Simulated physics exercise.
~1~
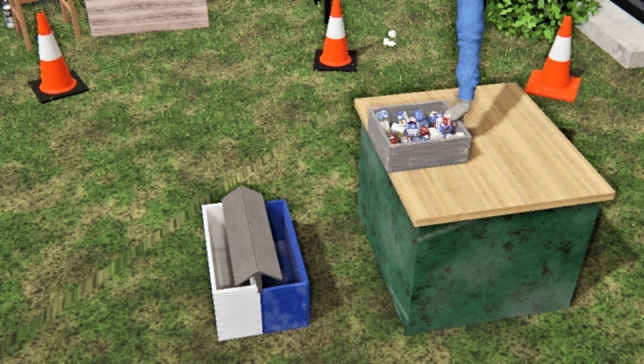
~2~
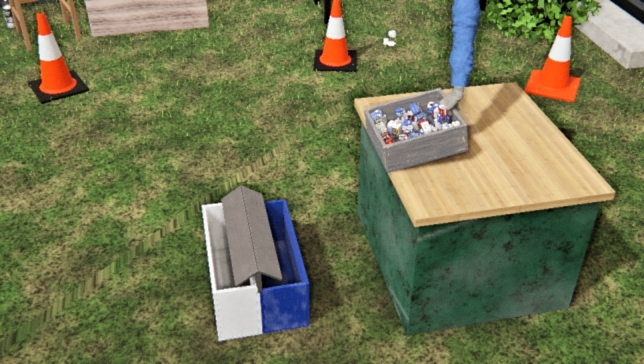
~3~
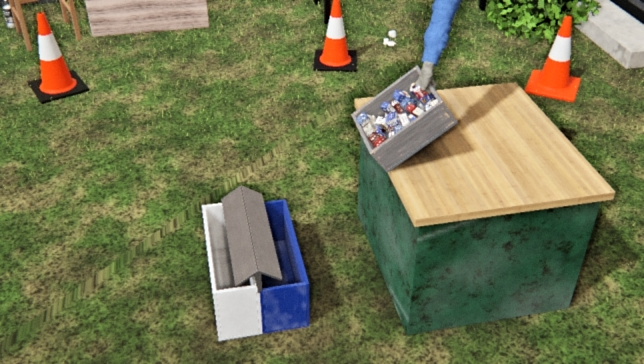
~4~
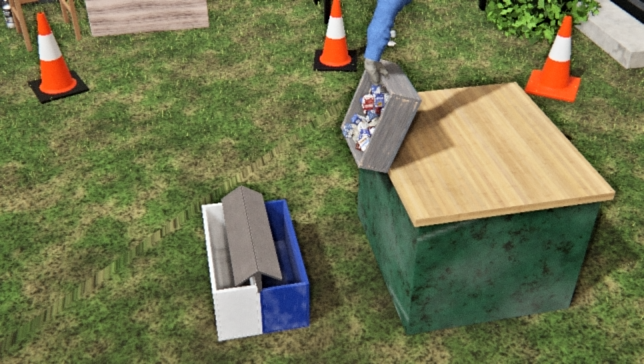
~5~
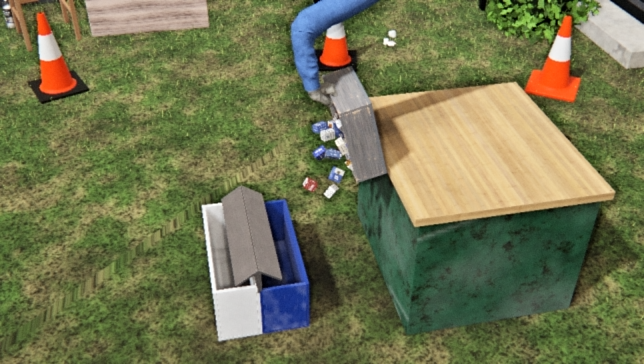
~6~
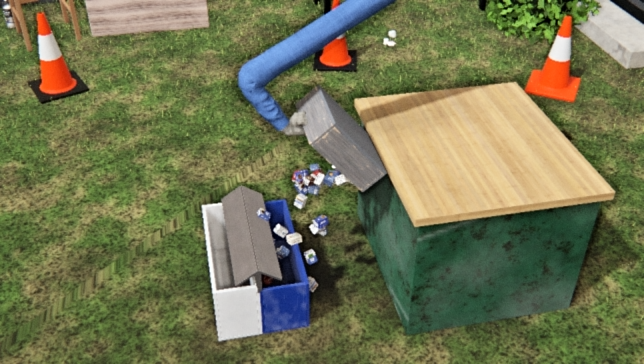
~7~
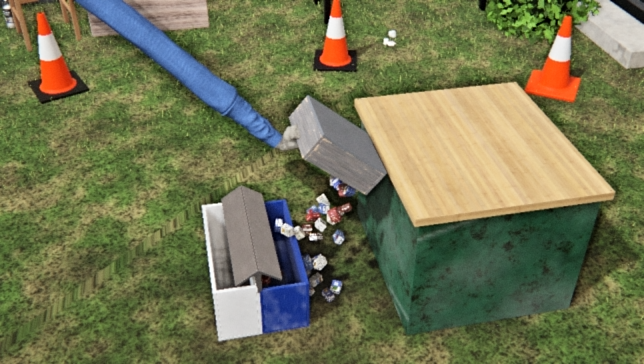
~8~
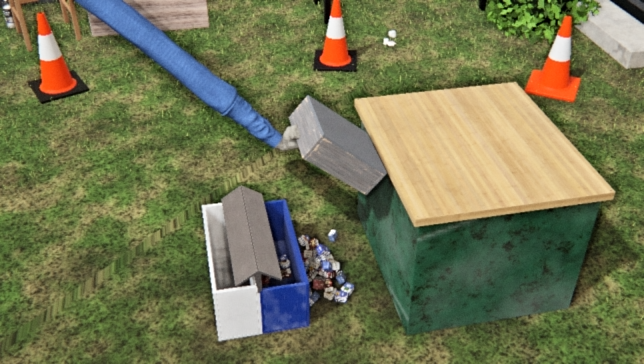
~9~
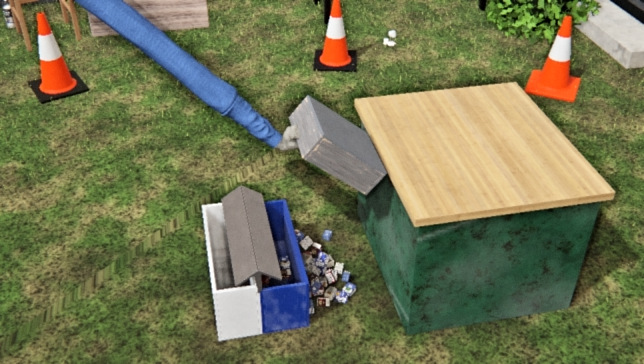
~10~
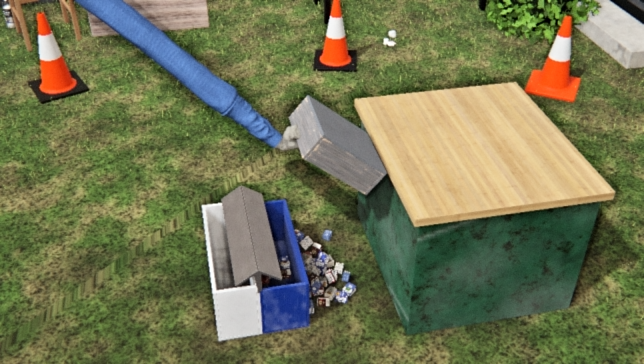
A blue-sleeved arm tipped a grey tote of small cartons off the left end of a green, wooden-topped bench, and they tumbled toward the blue and white bins below, a few landing in the blue one but most piling on the grass beside it.
